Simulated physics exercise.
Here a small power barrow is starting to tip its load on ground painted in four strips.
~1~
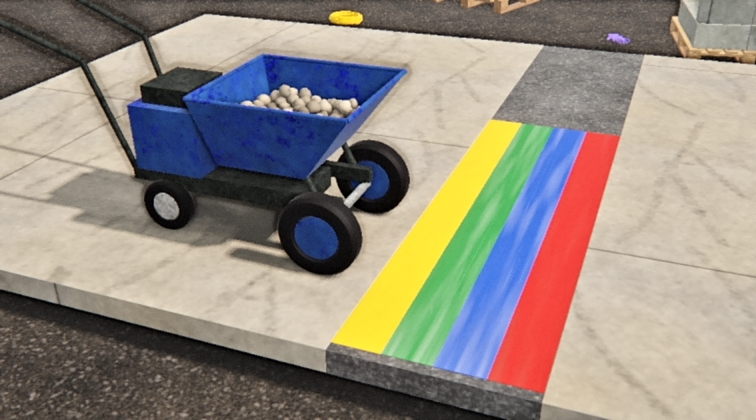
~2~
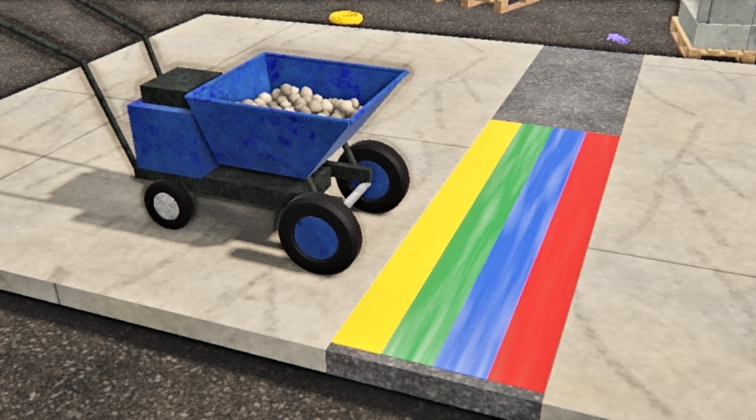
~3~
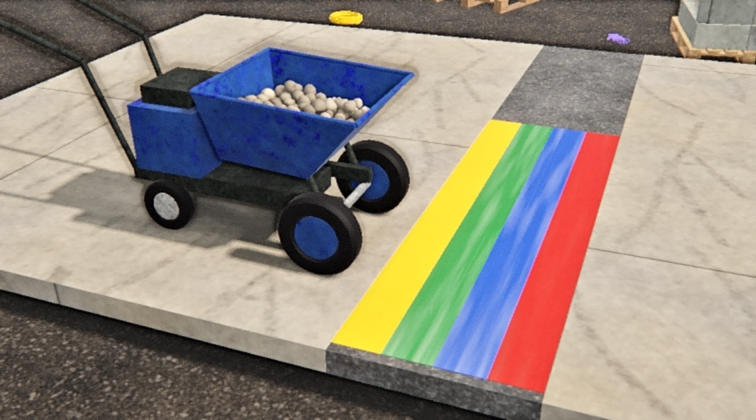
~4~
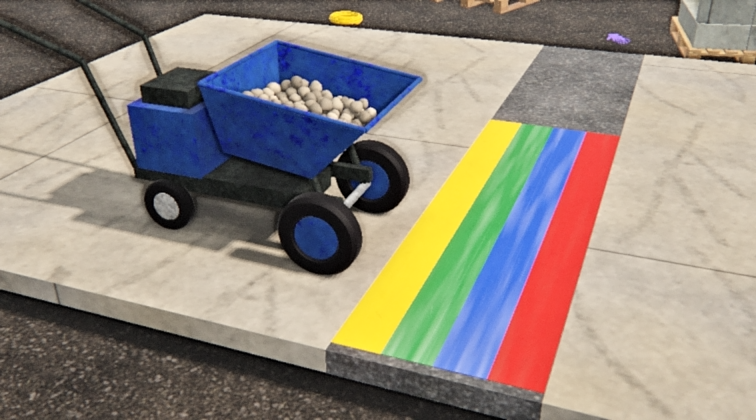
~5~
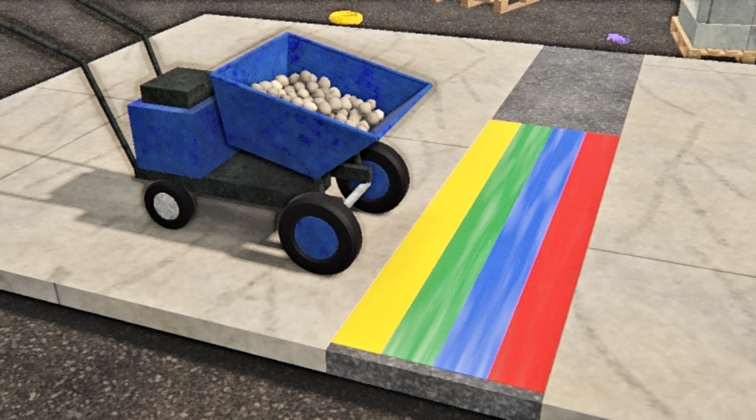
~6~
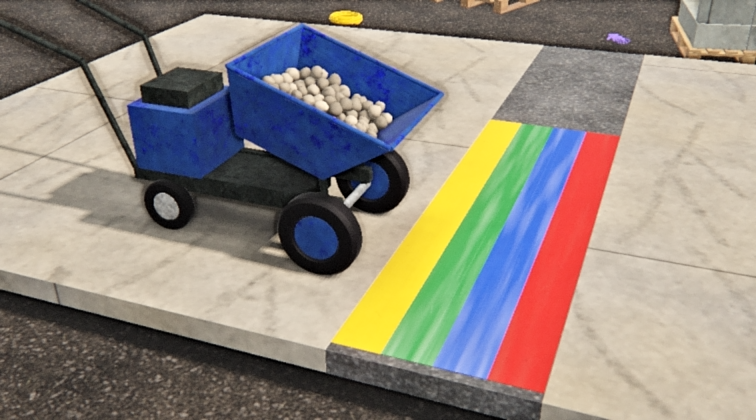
In the video, a blue power barrow loaded with pale, rounded pebbles stands on paving beside yellow, green, blue and red strips, and its skip gradually tilts forward to the right while the wheels stay still.
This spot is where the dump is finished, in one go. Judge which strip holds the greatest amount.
Greatest amount: The blue strip.
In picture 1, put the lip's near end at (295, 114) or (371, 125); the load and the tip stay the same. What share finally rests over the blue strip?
The shares come out close to 20 and 30 per cent, in that order.
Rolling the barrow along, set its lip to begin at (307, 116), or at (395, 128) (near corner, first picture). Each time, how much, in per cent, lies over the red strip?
Roughly 20 and 40 percent respectively.
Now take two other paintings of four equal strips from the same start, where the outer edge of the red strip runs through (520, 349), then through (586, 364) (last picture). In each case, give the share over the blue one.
Close to 40 percent, and close to 40 percent.
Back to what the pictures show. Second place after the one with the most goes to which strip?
The answer is the strip in red.
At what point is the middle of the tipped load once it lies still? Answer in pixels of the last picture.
Near pixel (519, 267).
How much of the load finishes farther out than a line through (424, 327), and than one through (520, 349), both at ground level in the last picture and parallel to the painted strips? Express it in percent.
Roughly 100 per cent, and 30 per cent.
Soon after the last picture, skip tipped steeply; all in the skip.
A little later, skip tipped right over; most in the skip; a stray few over the green strip; about a quarter over the blue strip.
Later still, skip tipped right over; a small part in the skip; a small part over the green strip; about half over the blue strip; about a quarter over the red strip; a small part off the paint.
At rest, skip tipped right over; a stray few in the skip; a stray few over the yellow strip; a small part over the green strip; about a third over the blue strip; about a quarter over the red strip; a small part off the paint.
